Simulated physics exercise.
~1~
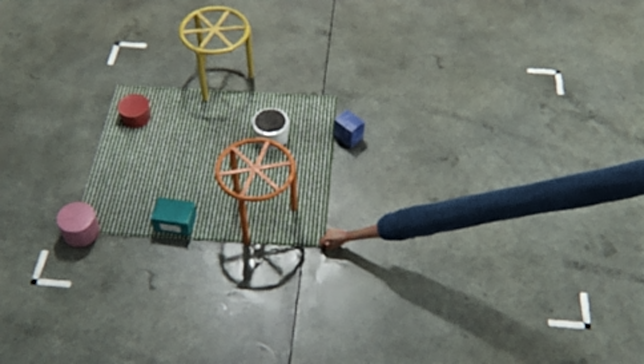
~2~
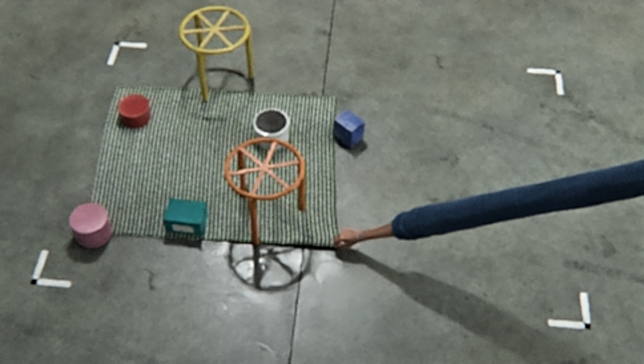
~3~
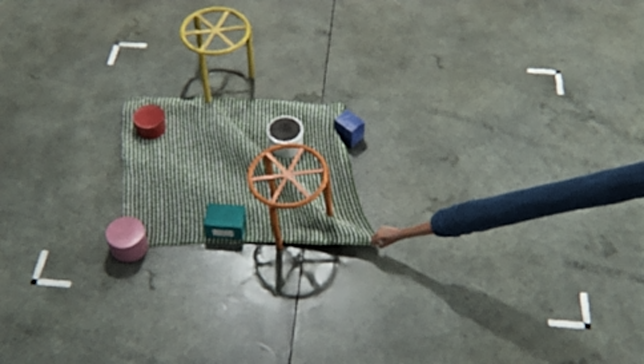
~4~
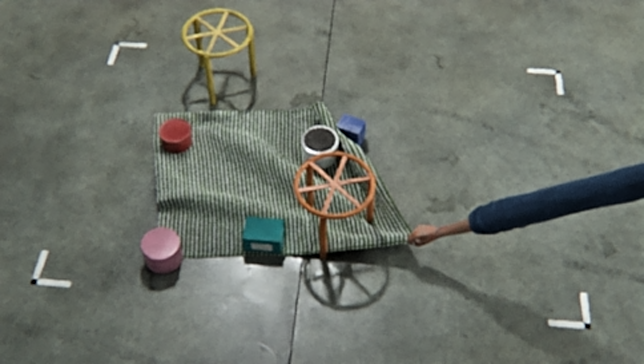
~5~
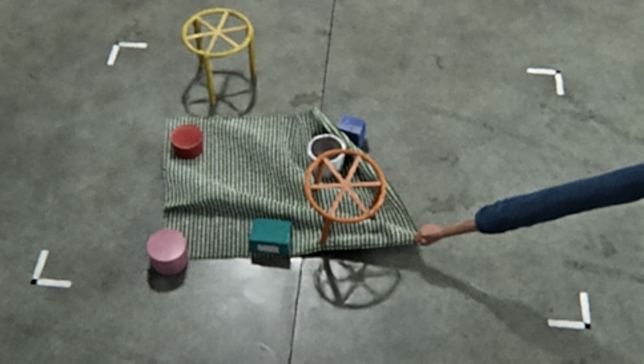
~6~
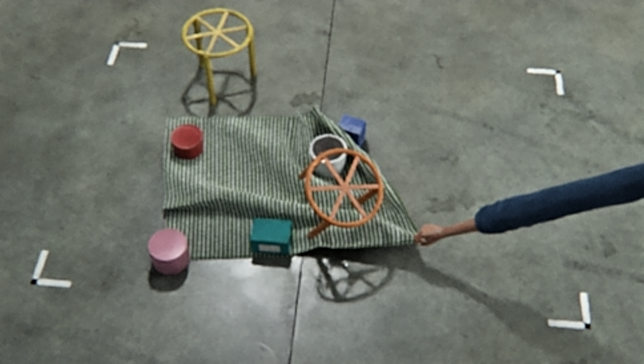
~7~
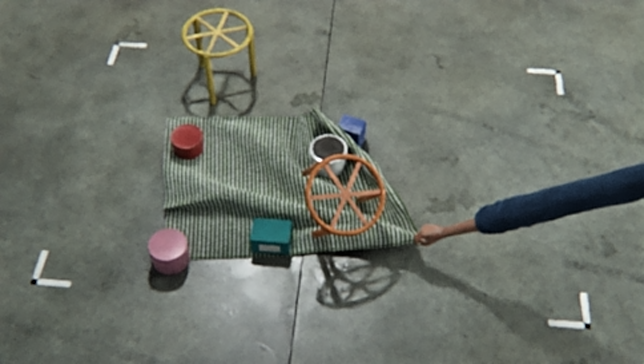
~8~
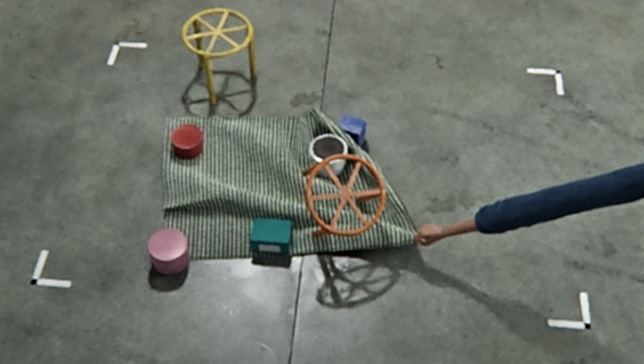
A hand pulled a striped rug to the right across a concrete floor, carrying the red, pink and teal containers, white pot and orange stool along, until the cloth bunched and the stool tipped; the yellow stool stayed put and the blue crate barely moved.
